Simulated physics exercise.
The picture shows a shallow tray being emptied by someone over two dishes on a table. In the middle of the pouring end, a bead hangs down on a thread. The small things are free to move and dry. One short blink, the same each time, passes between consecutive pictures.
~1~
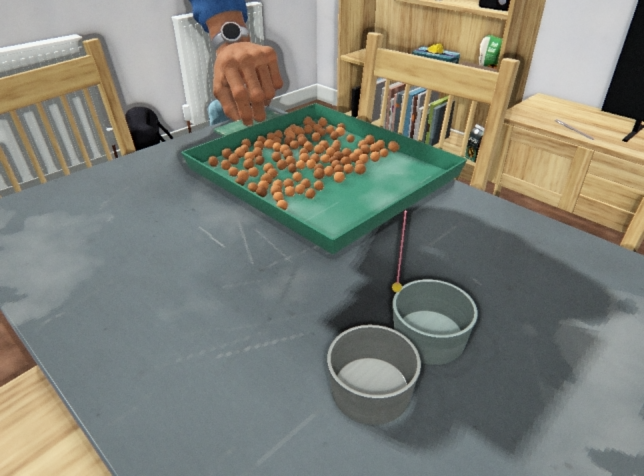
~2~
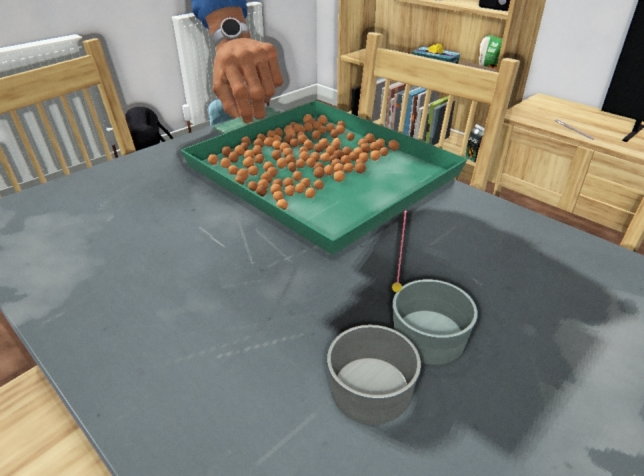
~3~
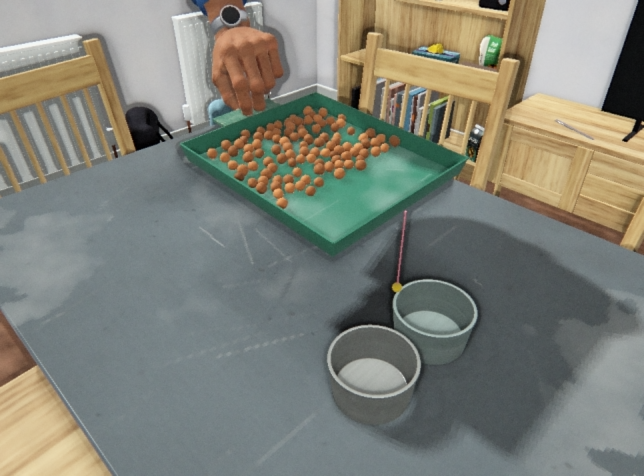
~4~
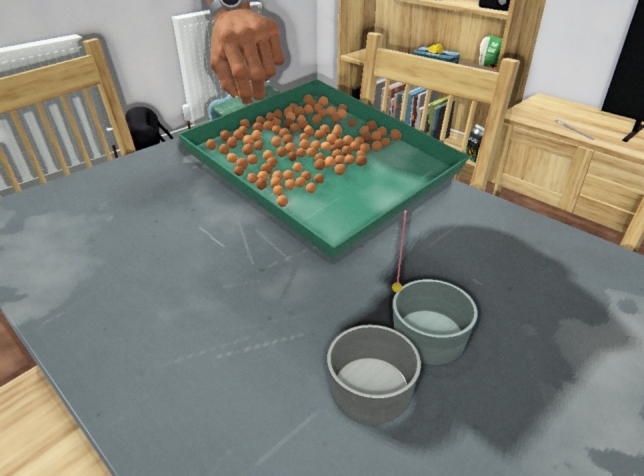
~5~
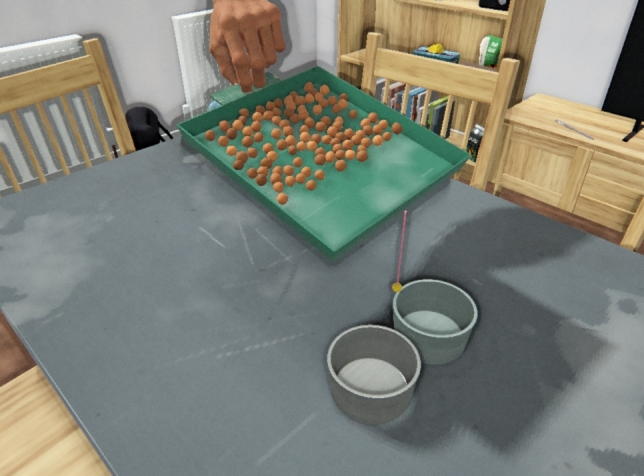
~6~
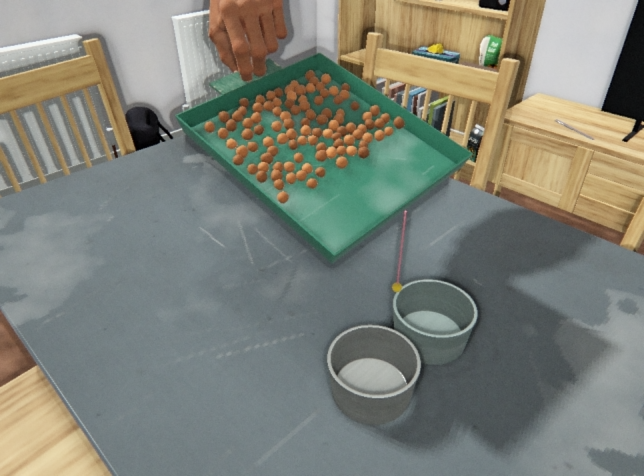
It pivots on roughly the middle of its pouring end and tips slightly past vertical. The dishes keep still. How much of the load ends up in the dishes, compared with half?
The dishes end up with more than half of it.
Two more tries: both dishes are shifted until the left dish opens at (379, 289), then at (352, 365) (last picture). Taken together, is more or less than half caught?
The first time it's lower than half, the second time higher than half.
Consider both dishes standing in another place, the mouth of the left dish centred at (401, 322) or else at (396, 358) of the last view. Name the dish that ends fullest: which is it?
Try 1: The dish at left; try 2: The dish at left.
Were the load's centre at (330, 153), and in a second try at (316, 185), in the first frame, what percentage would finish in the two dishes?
The first start yields 70 per cent, the second 60 per cent.
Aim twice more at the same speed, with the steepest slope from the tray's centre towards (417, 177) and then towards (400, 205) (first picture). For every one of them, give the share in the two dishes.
About 10 and 50 percent.
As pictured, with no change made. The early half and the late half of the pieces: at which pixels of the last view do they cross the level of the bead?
Starting near (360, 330), moving on to near (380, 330).
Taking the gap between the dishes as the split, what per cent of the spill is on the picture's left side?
That comes to about 80 per cent of the pieces.
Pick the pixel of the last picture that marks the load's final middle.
Resting centre, last frame: Roughly (369, 383).
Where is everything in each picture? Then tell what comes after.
In the first picture, corners of the pouring end at (333, 235) and (461, 159), level; middle of the load at (304, 153), hazelnuts; left dish at (407, 398); right dish at (466, 340); bead on its thread at (397, 287).
In the second picture, corners of the pouring end at (333, 236) and (462, 159), level; middle of the load at (304, 151).
In the third picture, corners of the pouring end at (334, 238) and (462, 157), tipped barely, lowest at the left corner; middle of the load at (304, 146).
In the fourth picture, corners of the pouring end at (334, 242) and (464, 156), tipped a little, lowest at the left corner; middle of the load at (304, 138).
In the fifth picture, corners of the pouring end at (334, 245) and (465, 154), tipped a little, lowest at the left corner; middle of the load at (304, 130).
In the sixth picture, corners of the pouring end at (335, 249) and (467, 153), tipped clearly, lowest at the left corner; middle of the load at (305, 123); left dish at (407, 398); right dish at (466, 340).
Soon after the last picture, tray tipped steeply; all on the tray.
A little later, tray tipped right over; most on the tray; a small part in the left dish; a stray few outside both; a stray few in the air.
Later still, tray tipped past a quarter turn; about half in the left dish; a small part in the right dish; about a third outside both.
At rest, tray tipped past a quarter turn; about half in the left dish; a small part in the right dish; about a third outside both.
